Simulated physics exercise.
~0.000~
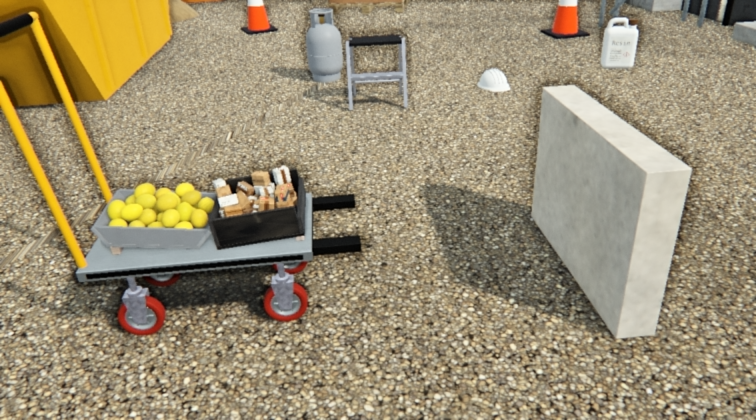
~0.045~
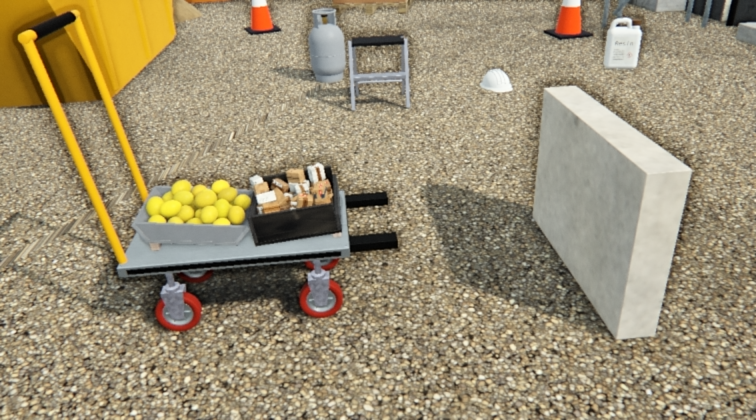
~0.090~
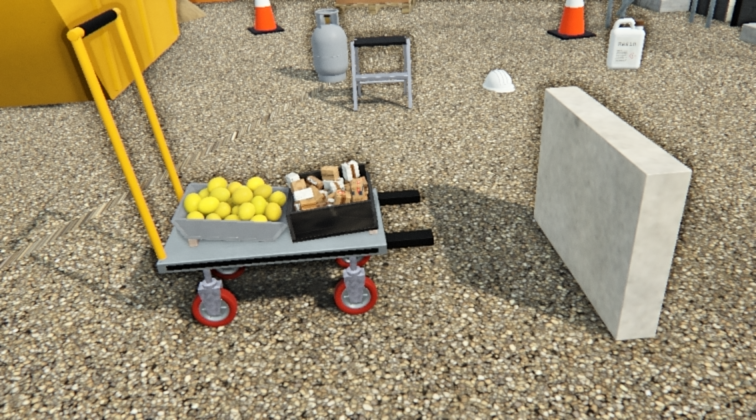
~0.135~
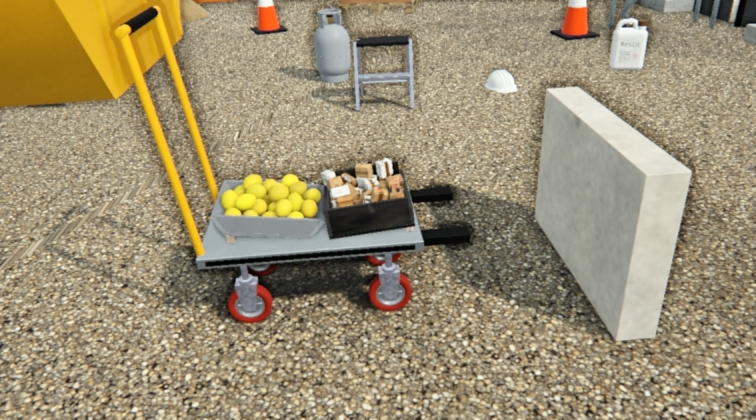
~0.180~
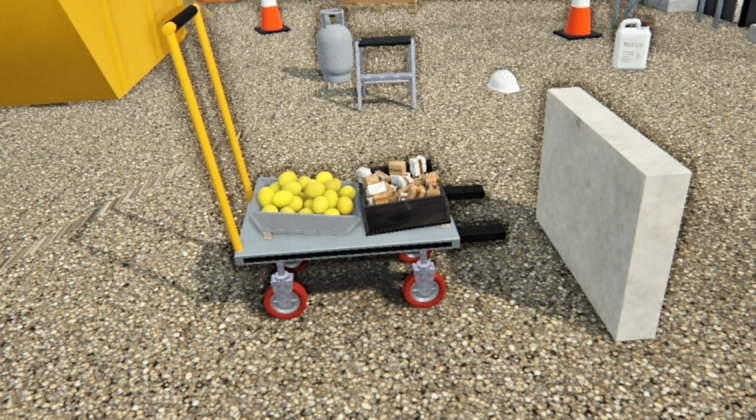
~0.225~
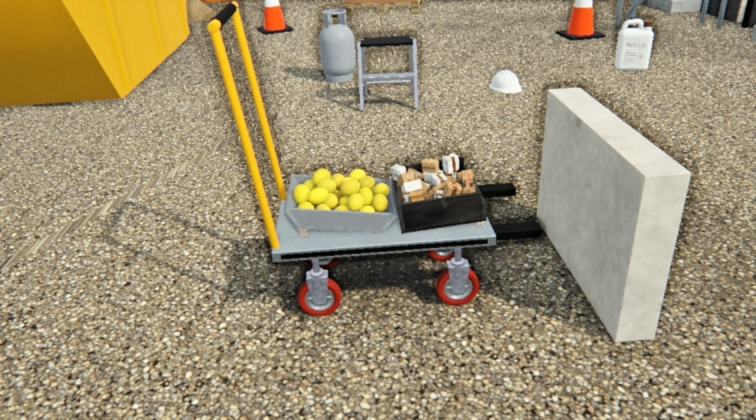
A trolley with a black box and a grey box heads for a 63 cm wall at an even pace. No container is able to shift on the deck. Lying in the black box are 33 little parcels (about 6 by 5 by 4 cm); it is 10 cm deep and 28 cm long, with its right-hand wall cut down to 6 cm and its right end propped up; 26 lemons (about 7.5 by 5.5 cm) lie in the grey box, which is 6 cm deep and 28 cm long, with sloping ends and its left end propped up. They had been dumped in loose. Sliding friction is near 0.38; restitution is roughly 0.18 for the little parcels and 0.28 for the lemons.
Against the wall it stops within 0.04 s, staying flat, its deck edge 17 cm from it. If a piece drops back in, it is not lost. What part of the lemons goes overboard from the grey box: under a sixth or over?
The kept share is below five sixths.
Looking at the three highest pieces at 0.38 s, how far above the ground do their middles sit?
Height, averaged: Around 54 cm.
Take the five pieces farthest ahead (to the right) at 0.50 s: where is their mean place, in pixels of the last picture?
Roughly at (574, 175).
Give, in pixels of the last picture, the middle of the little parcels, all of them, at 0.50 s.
Centre: Around (511, 188) px.
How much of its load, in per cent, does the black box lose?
Loss for the black box - 35 per cent.
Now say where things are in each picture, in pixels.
In the first frame (each is followed by its nearest rim corner in this view; the camera moves round a little), grey box, (94, 226); black box, (213, 220); 84 cm short of the stop; none out.
In the second frame, grey box, (135, 223); black box, (252, 216); 71 cm short of the stop.
In the third frame, grey box, (174, 219); black box, (290, 213); 58 cm short of the stop.
In the fourth frame, grey box, (213, 215); black box, (328, 210); 46 cm short of the stop.
In the fifth frame, grey box, (251, 212); black box, (365, 207); 33 cm short of the stop.
In the sixth frame, grey box, (289, 209); black box, (402, 204); 20 cm short of the stop; none out.
After 0.28 s, contact with the wall.
After 0.38 s, black box 25 in, 8 out and grey box 24 in, 2 out.
After 0.50 s, black box 21 in, 12 out and grey box 20 in, 6 out.
After 0.73 s, black box 21 in, 12 out and grey box 17 in, 9 out.
When it is over (at 1.23 s), black box 21 in, 12 out and grey box 17 in, 9 out. Asked share, 9 of 26, 35 per cent.
